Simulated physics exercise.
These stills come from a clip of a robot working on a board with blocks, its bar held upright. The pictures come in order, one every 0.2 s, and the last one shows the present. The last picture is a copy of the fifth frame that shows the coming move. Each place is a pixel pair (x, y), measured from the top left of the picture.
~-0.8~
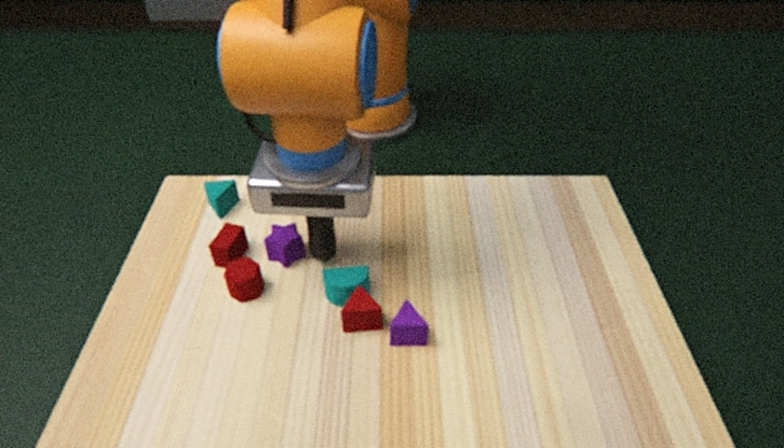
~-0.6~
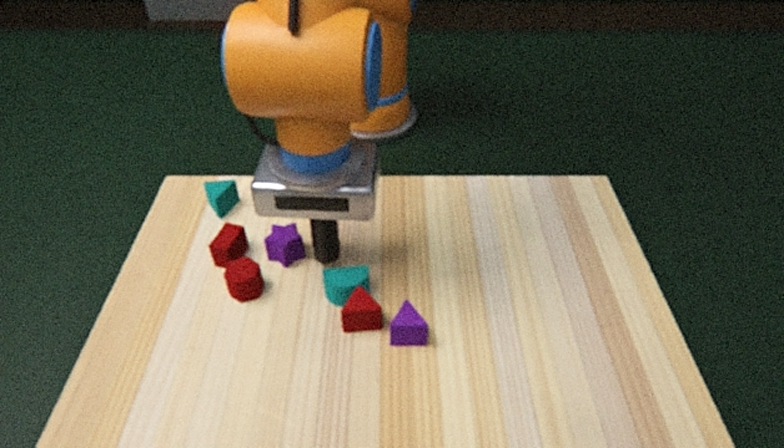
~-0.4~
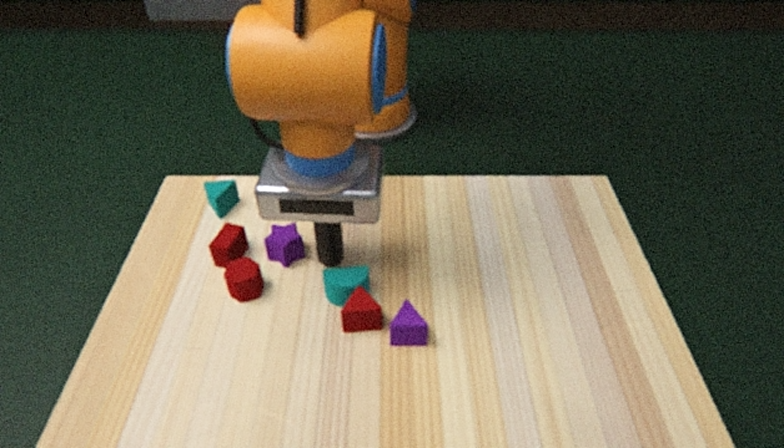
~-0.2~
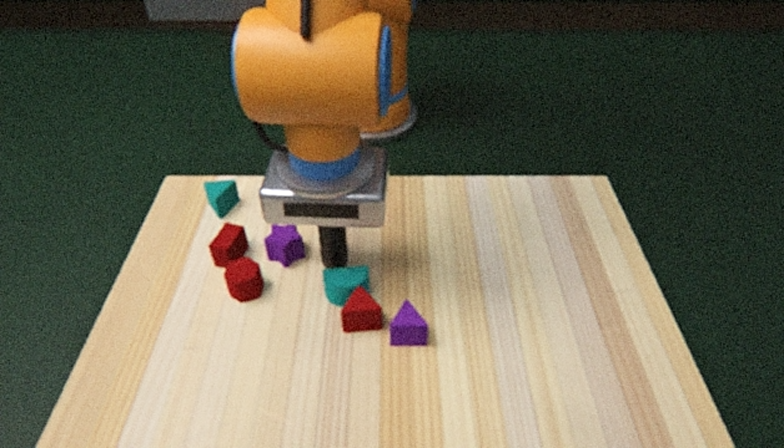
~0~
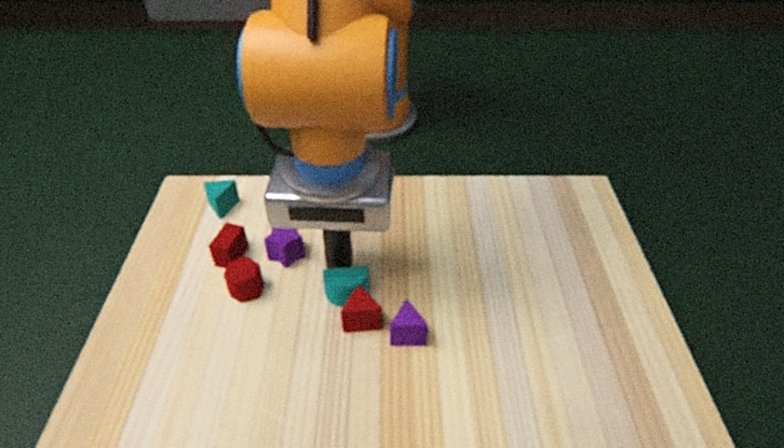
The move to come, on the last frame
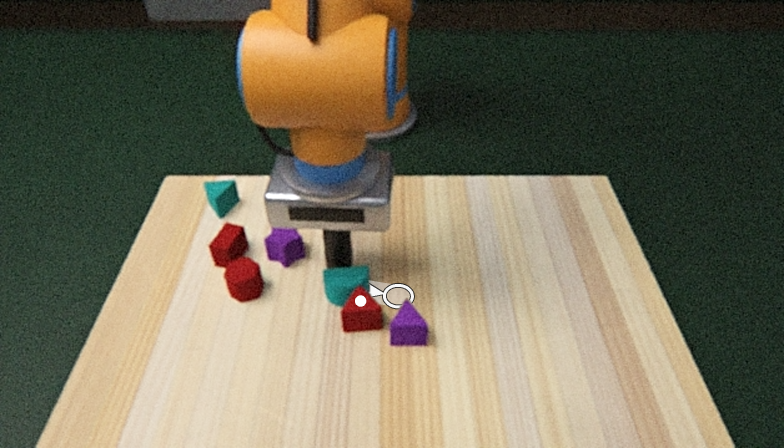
On a striped wooden board, an orange robot arm moves its dark bar slightly right and nearer the turquoise block, pushing nothing.
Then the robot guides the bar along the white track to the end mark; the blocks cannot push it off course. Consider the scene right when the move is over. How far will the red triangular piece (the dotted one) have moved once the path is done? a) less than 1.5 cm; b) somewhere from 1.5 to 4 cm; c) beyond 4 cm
b: Somewhere from 1.5 to 4 cm.
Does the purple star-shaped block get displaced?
No, it doesn't check out.
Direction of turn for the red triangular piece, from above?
From overhead, clockwise.
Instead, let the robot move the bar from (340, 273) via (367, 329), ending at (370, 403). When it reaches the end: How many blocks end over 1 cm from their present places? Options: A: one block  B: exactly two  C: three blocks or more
B - exactly two.
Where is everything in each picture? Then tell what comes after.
In the first picture, tip of the bar (324, 252), middles of tops, purple star-shaped block (283, 233), turquoise D-shaped block (346, 275), red triangular piece (361, 301), purple triangular piece (408, 315).
In the second picture, bar (327, 255), nothing pushed.
In the third picture, bar (331, 258), nothing pushed.
In the fourth picture, bar (335, 261), nothing pushed.
In the fifth picture, bar (340, 265), purple star-shaped block (283, 233), turquoise D-shaped block (346, 275), red triangular piece (361, 301), purple triangular piece (408, 315).
The line goes from (340, 273) over (354, 286) and (375, 292) to (398, 296); the dot is on the red triangular piece.
The first path, step by step. Halfway along, bar (364, 283); turquoise D-shaped block (366, 289); red triangular piece (366, 314), turned 45° clockwise.
At the end, bar (399, 288); purple star-shaped block unmoved; turquoise D-shaped block (373, 292), turned 15° clockwise; red triangular piece (367, 317), turned 55° clockwise; purple triangular piece unmoved.
